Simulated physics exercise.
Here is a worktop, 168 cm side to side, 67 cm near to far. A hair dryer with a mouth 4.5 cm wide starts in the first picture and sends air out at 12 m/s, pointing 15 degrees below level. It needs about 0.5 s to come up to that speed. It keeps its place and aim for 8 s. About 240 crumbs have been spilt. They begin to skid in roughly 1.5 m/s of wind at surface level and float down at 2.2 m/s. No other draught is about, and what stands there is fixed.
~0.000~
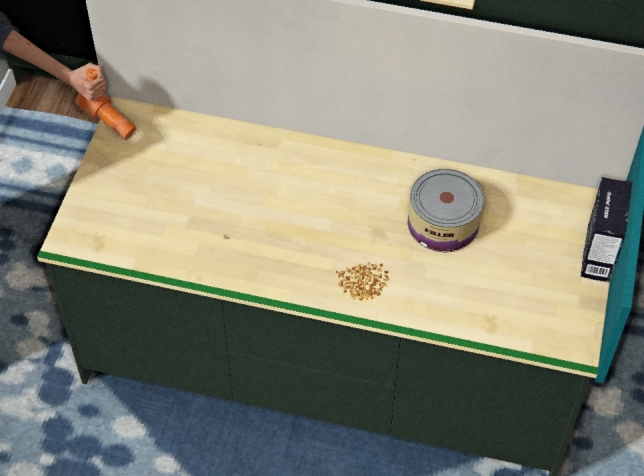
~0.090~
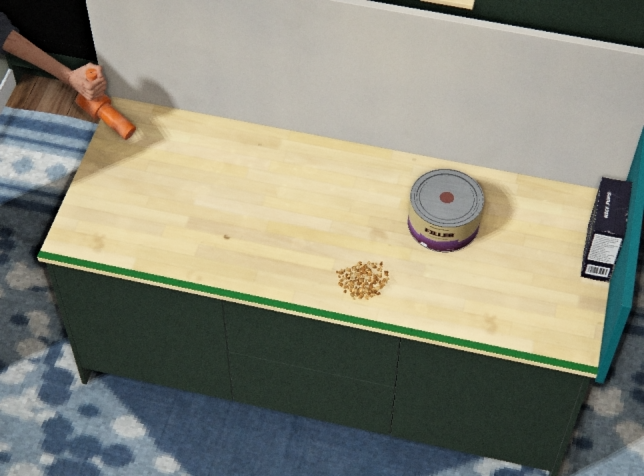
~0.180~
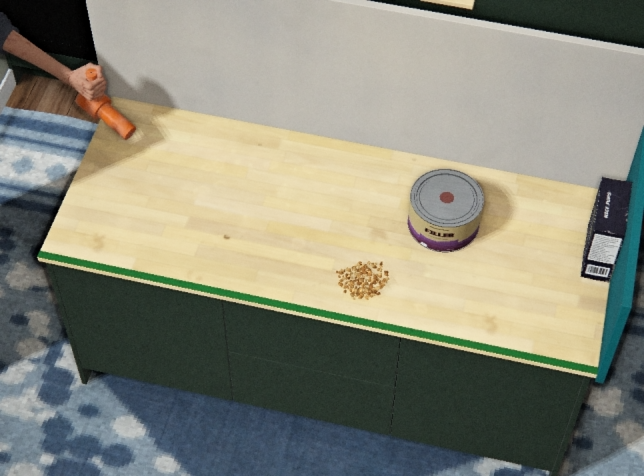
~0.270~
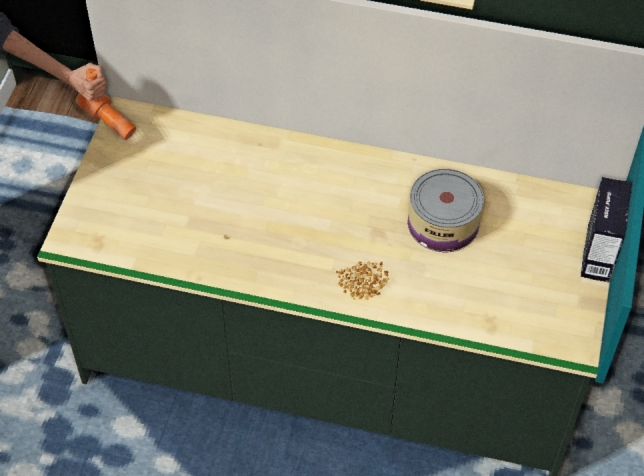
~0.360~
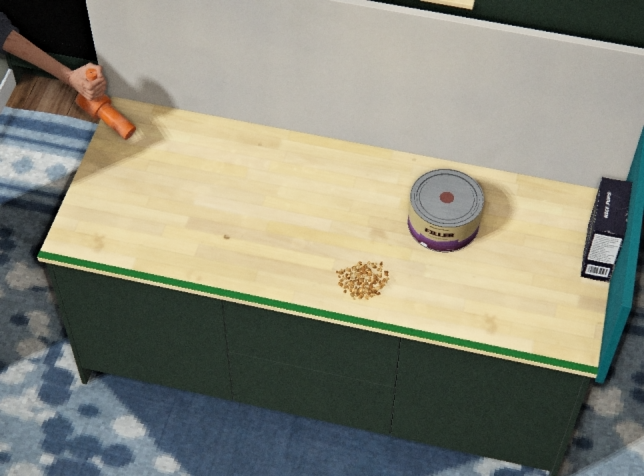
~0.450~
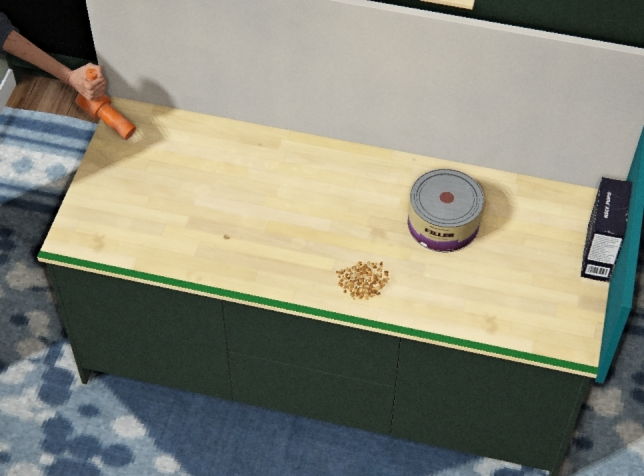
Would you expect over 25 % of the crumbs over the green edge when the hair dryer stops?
Answer: Yes.
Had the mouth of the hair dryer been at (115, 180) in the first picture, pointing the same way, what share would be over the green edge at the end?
It would be near 30 %.
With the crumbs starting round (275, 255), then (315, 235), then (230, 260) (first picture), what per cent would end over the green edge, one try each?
In turn about 100 %, 50 %, 100 %.
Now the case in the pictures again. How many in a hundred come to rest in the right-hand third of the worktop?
Near 0 %.
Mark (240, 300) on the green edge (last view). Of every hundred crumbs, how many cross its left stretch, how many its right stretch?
About 0 % left and 100 % right.
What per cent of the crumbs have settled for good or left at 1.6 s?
About 100 %.
After 1.6 s the count stands so, 100 % are over the green edge.
After 2.6 s the count stands so, 100 % are over the green edge.
After 4.4 s the count stands so, 100 % are over the green edge.
After 8.0 s, at the end, 100 % are over the green edge.
